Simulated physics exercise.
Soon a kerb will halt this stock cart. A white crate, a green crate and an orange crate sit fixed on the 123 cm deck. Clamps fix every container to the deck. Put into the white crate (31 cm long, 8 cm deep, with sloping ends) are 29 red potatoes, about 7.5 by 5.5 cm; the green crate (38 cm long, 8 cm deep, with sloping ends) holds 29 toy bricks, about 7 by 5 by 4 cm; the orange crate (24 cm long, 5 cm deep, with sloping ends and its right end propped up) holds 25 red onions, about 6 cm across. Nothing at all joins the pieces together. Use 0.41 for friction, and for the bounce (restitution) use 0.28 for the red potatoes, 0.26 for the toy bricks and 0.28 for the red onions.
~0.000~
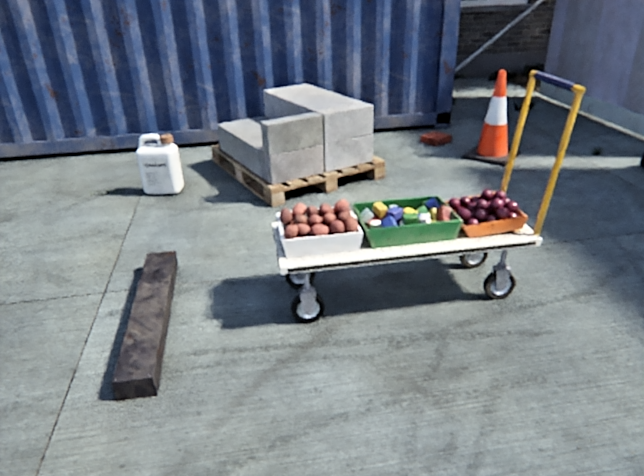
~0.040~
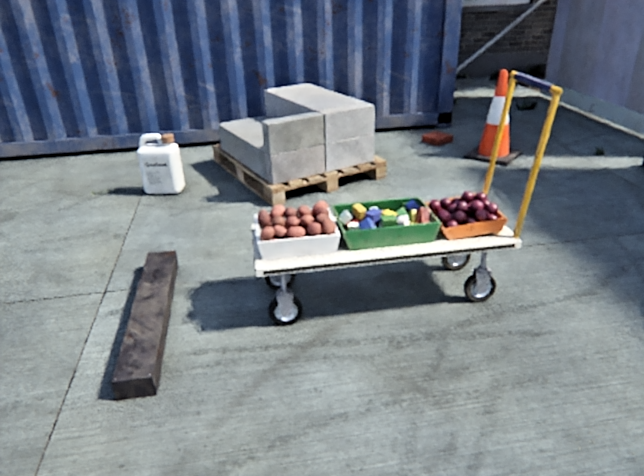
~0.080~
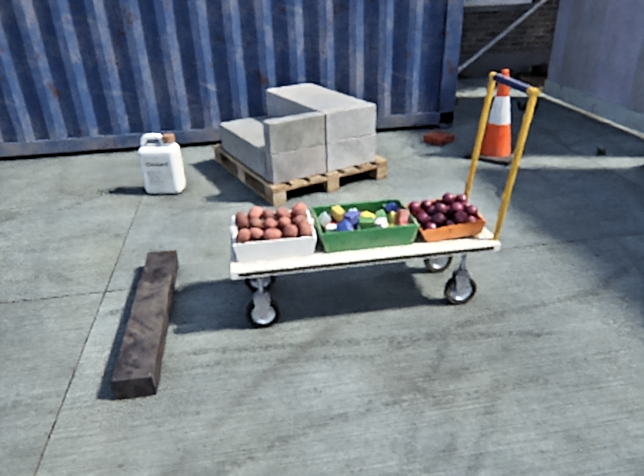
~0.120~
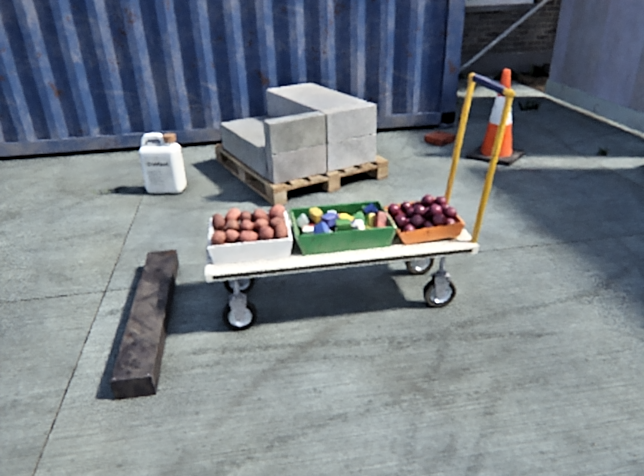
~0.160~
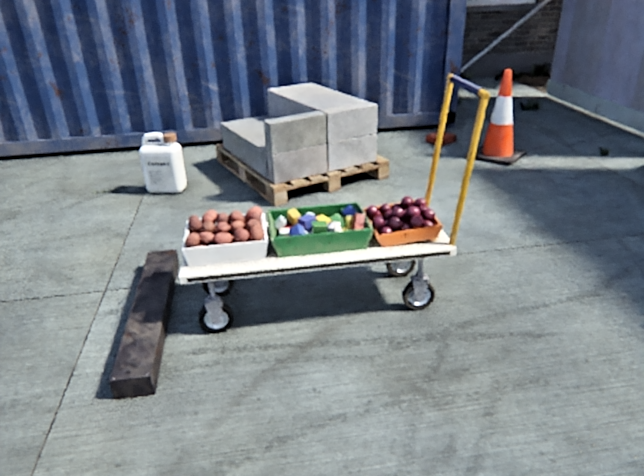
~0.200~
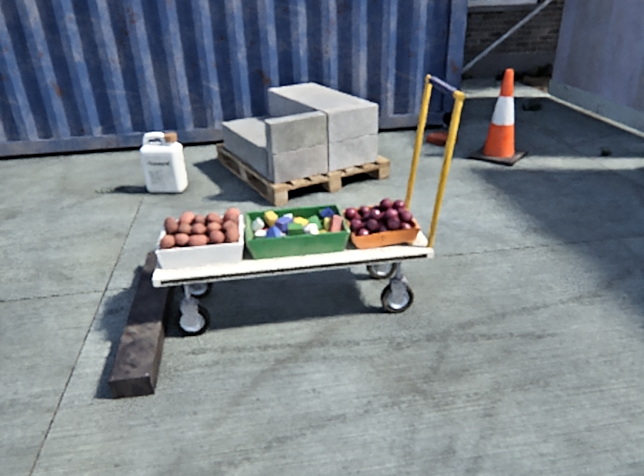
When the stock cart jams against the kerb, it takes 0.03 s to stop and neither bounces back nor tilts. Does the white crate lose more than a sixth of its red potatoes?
Yes.
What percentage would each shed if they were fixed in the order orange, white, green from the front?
White crate 40 %, green crate 10 %, orange crate 70 %.
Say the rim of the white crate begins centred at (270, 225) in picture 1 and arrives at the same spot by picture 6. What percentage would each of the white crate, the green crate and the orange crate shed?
That would give white crate 10 %, green crate 0 % and orange crate 20 %.
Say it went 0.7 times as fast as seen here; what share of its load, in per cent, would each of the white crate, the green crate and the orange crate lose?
In that case the white crate sheds 20 per cent, the green crate 10 per cent and the orange crate 20 per cent.
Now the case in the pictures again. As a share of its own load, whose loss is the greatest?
The white crate.
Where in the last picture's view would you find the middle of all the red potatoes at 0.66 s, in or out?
Centre approx. (161, 246).
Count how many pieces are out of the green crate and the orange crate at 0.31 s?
About: Green crate 0, orange crate 2.
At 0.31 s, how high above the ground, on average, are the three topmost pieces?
Around 56 cm high.
After 0.21 s, contact.
After 0.31 s, the white crate is down by 5 of 29, the green crate has all 29 and the orange crate is down by 2 of 25.
After 0.43 s, the white crate is down by 11 of 29, the green crate is down by 3 of 29 and the orange crate is down by 6 of 25.
After 0.66 s, the white crate is down by 12 of 29, the green crate is down by 3 of 29 and the orange crate is down by 6 of 25.
When it is over (at 1.16 s), the white crate is down by 12 of 29, the green crate is down by 3 of 29 and the orange crate is down by 6 of 25. Asked share, 12 of 29, 41 per cent.
